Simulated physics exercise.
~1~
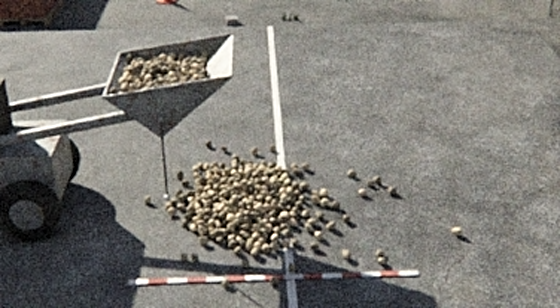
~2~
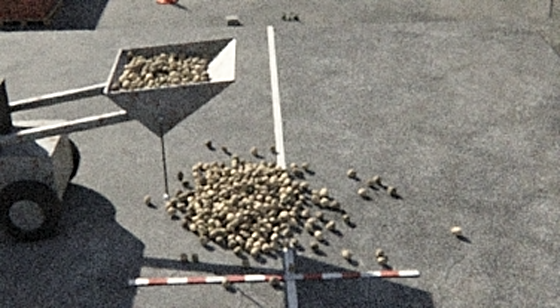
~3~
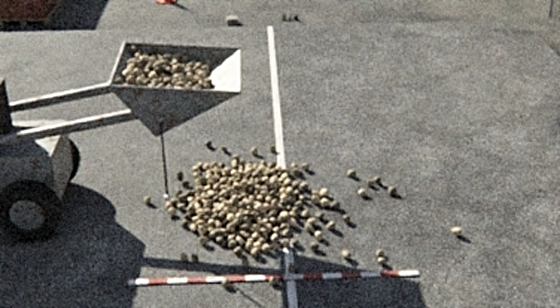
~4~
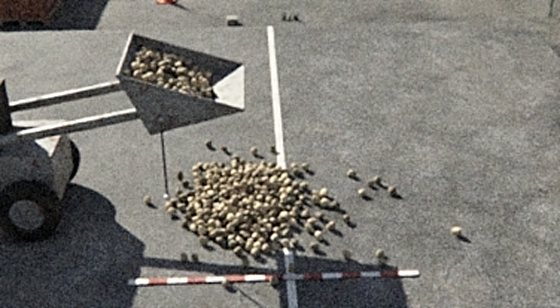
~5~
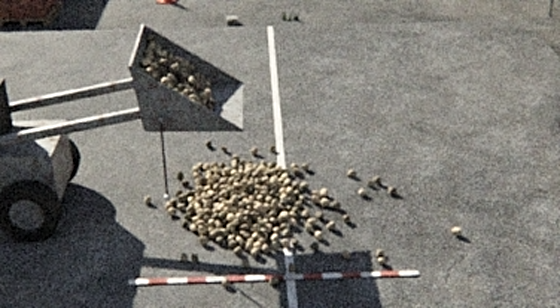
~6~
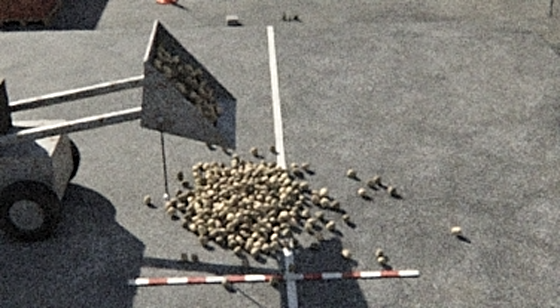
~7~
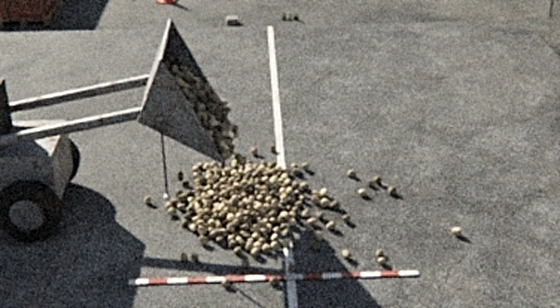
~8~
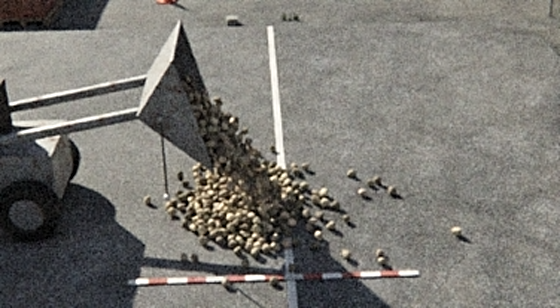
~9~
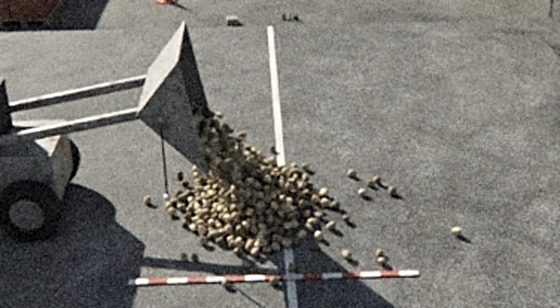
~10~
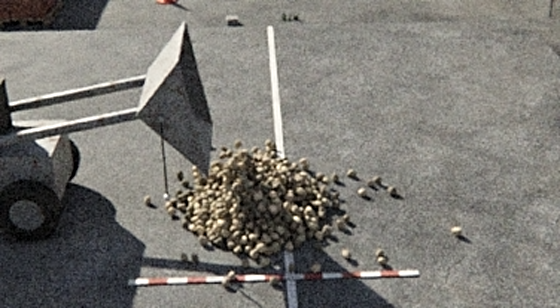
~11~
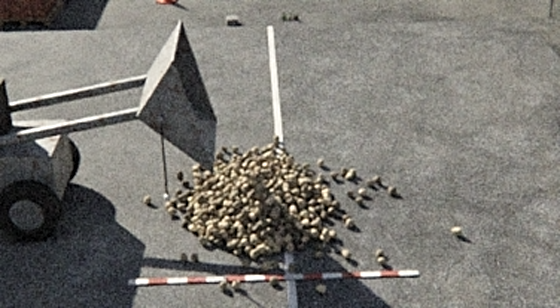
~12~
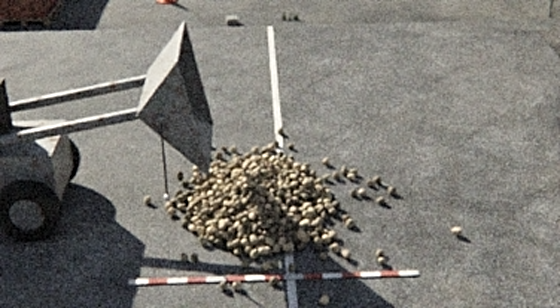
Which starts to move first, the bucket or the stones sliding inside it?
The bucket moves first, tilting forward while the stones still keep their place in it. Only once it is steeply tipped do the stones begin to slide down toward the pile.
